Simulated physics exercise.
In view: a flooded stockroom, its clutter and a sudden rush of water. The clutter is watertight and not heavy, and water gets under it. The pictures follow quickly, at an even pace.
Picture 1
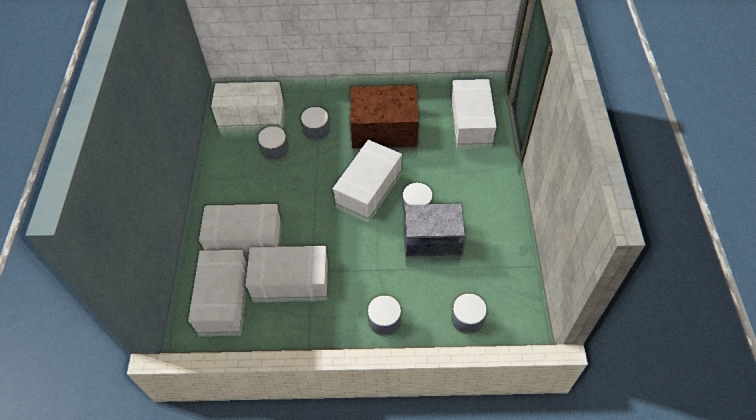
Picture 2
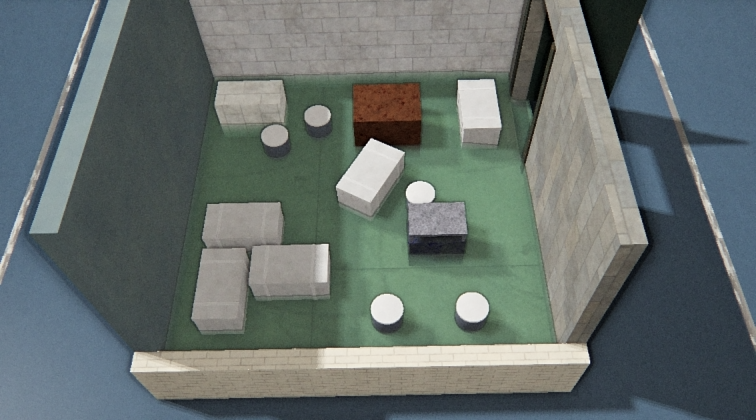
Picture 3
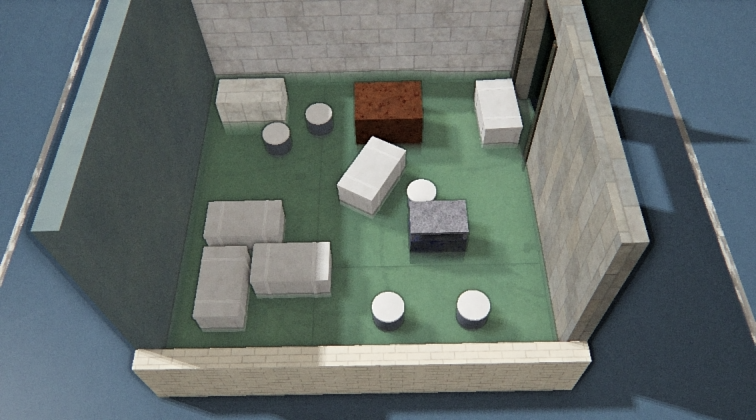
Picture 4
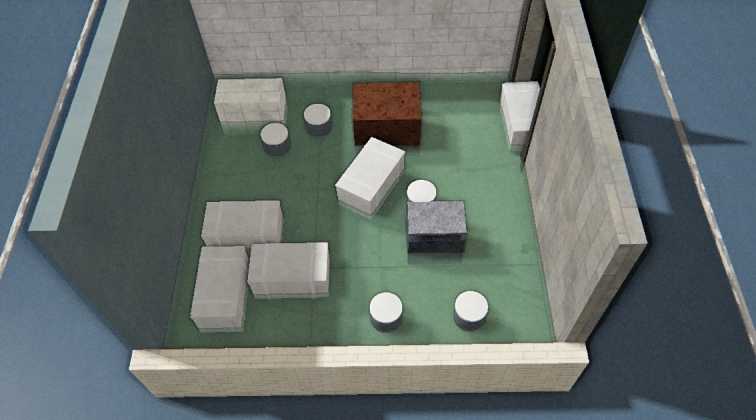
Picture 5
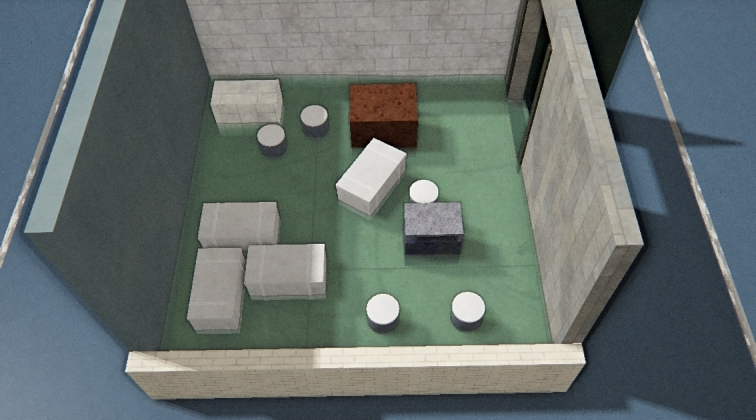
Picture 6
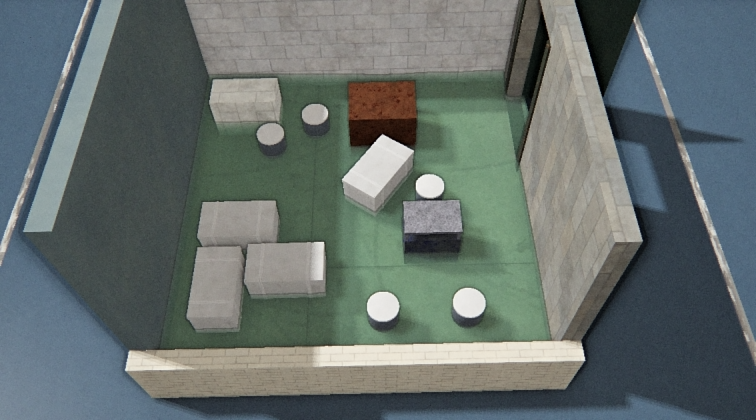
A white box at the back right slides rightward across the green floor of a walled, roofless room, seen from high above the front. Around it are a rust-brown block at the back, pale grey boxes at left, a dark grey block right of centre, and several round drums. The box disappears behind the right wall, then the tilted white box and the pale drum near the centre shift slightly right as the view sways faintly.
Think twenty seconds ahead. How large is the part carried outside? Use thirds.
Share: One to two thirds.
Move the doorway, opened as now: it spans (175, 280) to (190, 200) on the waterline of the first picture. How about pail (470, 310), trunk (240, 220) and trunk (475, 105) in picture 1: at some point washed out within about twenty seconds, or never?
In turn: No, gone, inside.
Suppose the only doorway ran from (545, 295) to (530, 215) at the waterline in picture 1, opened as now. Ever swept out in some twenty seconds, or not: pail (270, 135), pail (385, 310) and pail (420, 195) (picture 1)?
In turn: Kept in, washed out, washed out.
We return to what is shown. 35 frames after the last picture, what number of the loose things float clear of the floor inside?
I count 4.
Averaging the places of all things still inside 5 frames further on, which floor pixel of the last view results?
Near (362, 223).
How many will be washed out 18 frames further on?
3 of them.
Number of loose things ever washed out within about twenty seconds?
That makes 6.
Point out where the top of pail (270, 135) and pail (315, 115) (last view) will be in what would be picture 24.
Near (355, 79) and (505, 94).
A moment on, 1 of 10 are out; 9 afloat.
Next, 3 of 10 are out; 7 afloat.
Later, 5 of 10 are out; 4 afloat.
In the end, 6 of 10 are out; 1 afloat.
